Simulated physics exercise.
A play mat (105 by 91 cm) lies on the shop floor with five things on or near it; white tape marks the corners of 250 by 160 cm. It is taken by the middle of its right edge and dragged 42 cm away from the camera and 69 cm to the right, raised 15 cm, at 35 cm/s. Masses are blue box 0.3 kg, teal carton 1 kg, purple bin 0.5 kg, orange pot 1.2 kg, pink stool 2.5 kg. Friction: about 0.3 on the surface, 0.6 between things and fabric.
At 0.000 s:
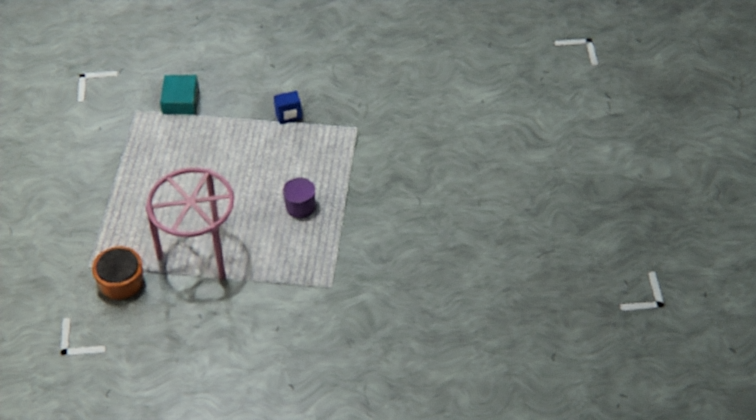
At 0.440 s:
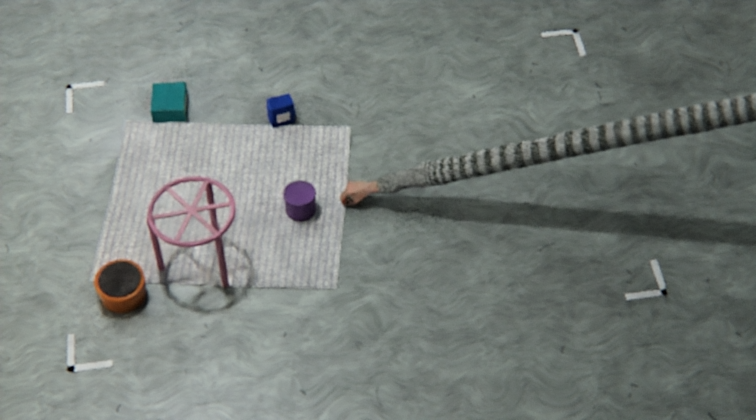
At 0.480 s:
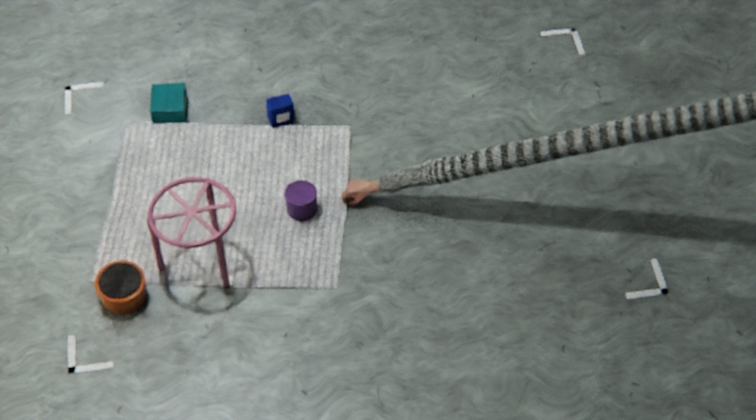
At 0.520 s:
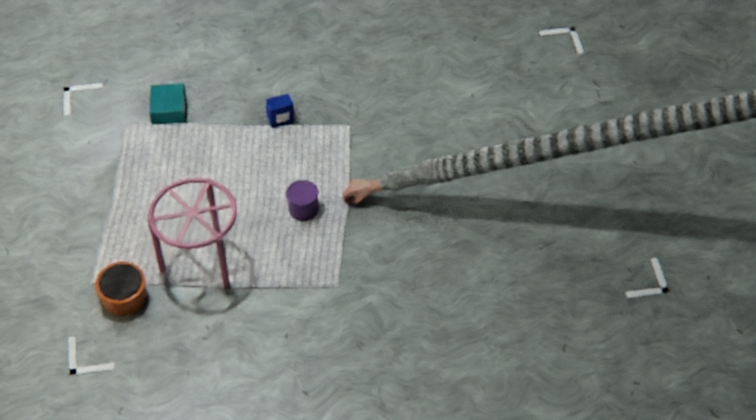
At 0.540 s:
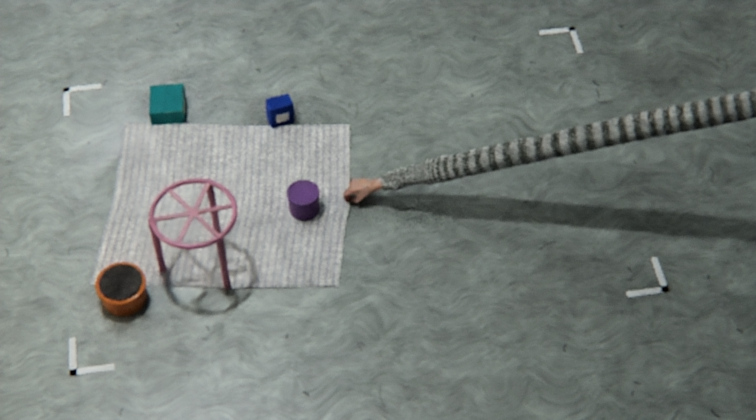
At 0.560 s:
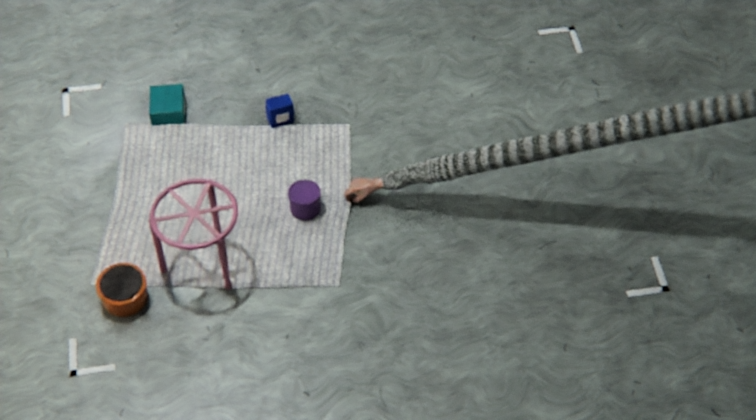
A striped-sleeved arm came in from the right and took hold of the pale mat's right edge, then barely moved, while the purple bin crept slightly rightward and the pink stool hardly shifted.
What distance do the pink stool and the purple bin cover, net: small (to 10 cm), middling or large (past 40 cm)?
In order: The pink stool travels a long way; the purple bin ends far away.
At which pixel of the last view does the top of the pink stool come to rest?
Around (374, 138).
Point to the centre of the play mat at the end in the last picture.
Around (380, 131).
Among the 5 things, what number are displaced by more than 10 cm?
I count 5.
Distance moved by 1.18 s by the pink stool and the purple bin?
About: Pink stool 20 cm, purple bin 25 cm.
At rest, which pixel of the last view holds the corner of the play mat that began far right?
Near (451, 56).
At 1.2 s, middle of the play mat at (271, 189); purple bin 24 cm off its start, pink stool 22 cm off its start, blue box 15 cm off its start.
At 1.8 s, middle of the play mat at (313, 172); pink stool 46 cm off its start, purple bin 45 cm off its start, orange pot 27 cm off its start.
At 2.4 s, middle of the play mat at (354, 149); pink stool 68 cm off its start at (345, 157), purple bin 65 cm off its start at (417, 131), blue box 33 cm off its start at (328, 65).
At 3.0 s, middle of the play mat at (380, 131); pink stool 84 cm off its start, purple bin 79 cm off its start, blue box 33 cm off its start.
At 3.6 s, middle of the play mat at (380, 131); pink stool 84 cm off its start at (374, 138), purple bin 79 cm off its start at (438, 116), blue box 33 cm off its start at (328, 65), orange pot 28 cm off its start at (187, 276).
